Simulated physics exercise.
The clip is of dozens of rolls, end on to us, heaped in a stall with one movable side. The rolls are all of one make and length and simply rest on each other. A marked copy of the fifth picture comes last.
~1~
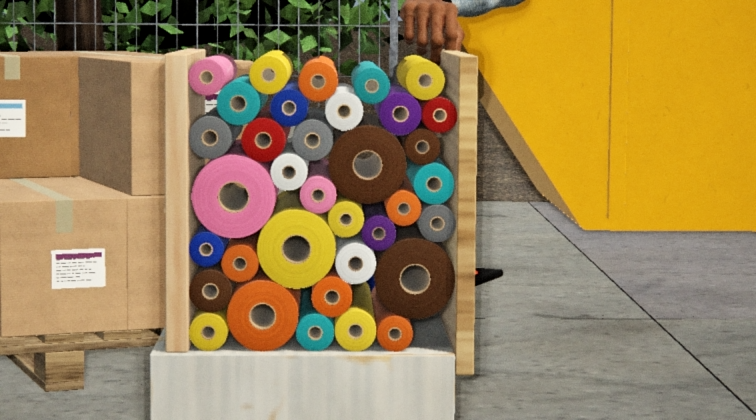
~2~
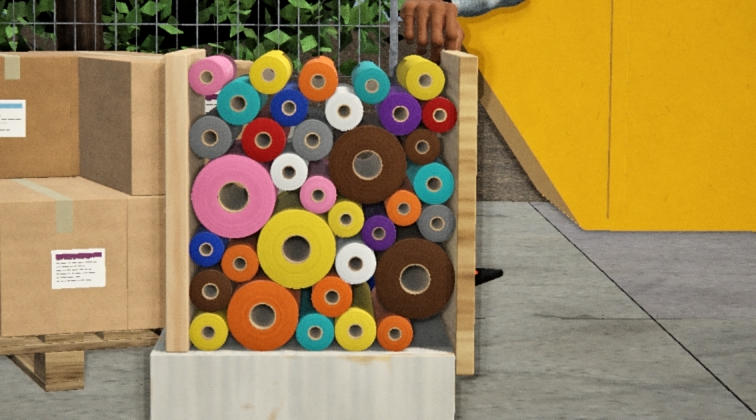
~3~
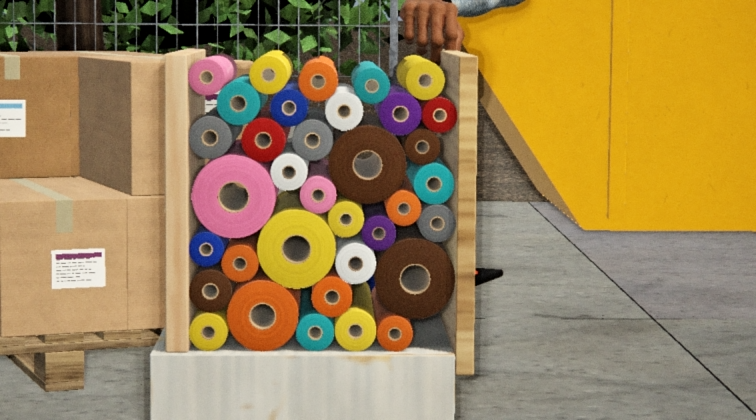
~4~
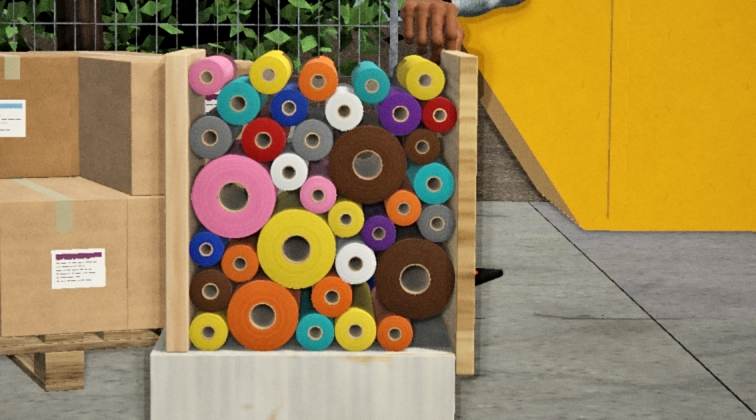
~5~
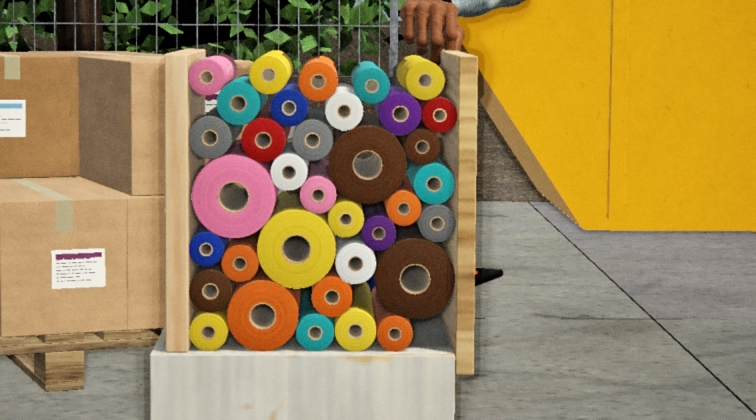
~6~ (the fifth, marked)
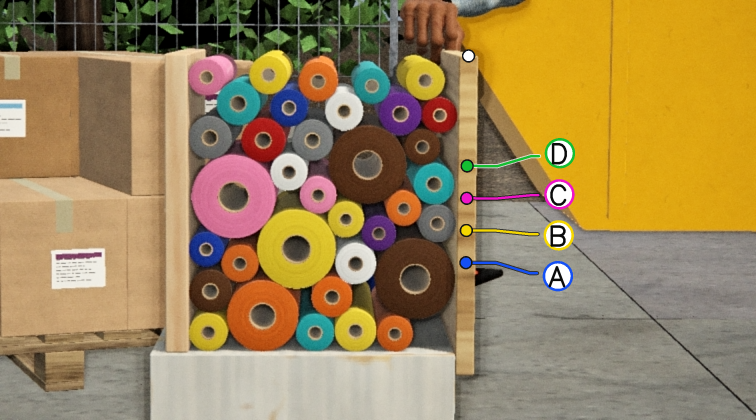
Nothing visibly moves among the rolls, heaped between two upright wooden boards and seen from the front by a steady camera on a paved yard. Pink, yellow, orange, turquoise, brown, purple, white, red, blue and grey rolls rest above a pale block, with cardboard boxes on a pallet at left and a yellow panel at right. Brown fingers stay at the top of the right board.
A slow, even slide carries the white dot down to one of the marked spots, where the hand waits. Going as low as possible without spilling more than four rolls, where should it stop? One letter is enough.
Slide it to C.
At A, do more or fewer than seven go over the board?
More than seven.
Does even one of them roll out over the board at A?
Yes, at A.
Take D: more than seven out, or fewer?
Fewer than seven.
On the copy, A at (466, 262); B at (466, 230); C at (466, 199); D at (467, 166); the white dot at (468, 56).
On C. First, top of the board (458, 121).
Then, top of the board (457, 195).
Finally, top of the board (457, 197), two out over the board.
By contrast, A more than four out over the board; B five out over the board; D two out over the board.
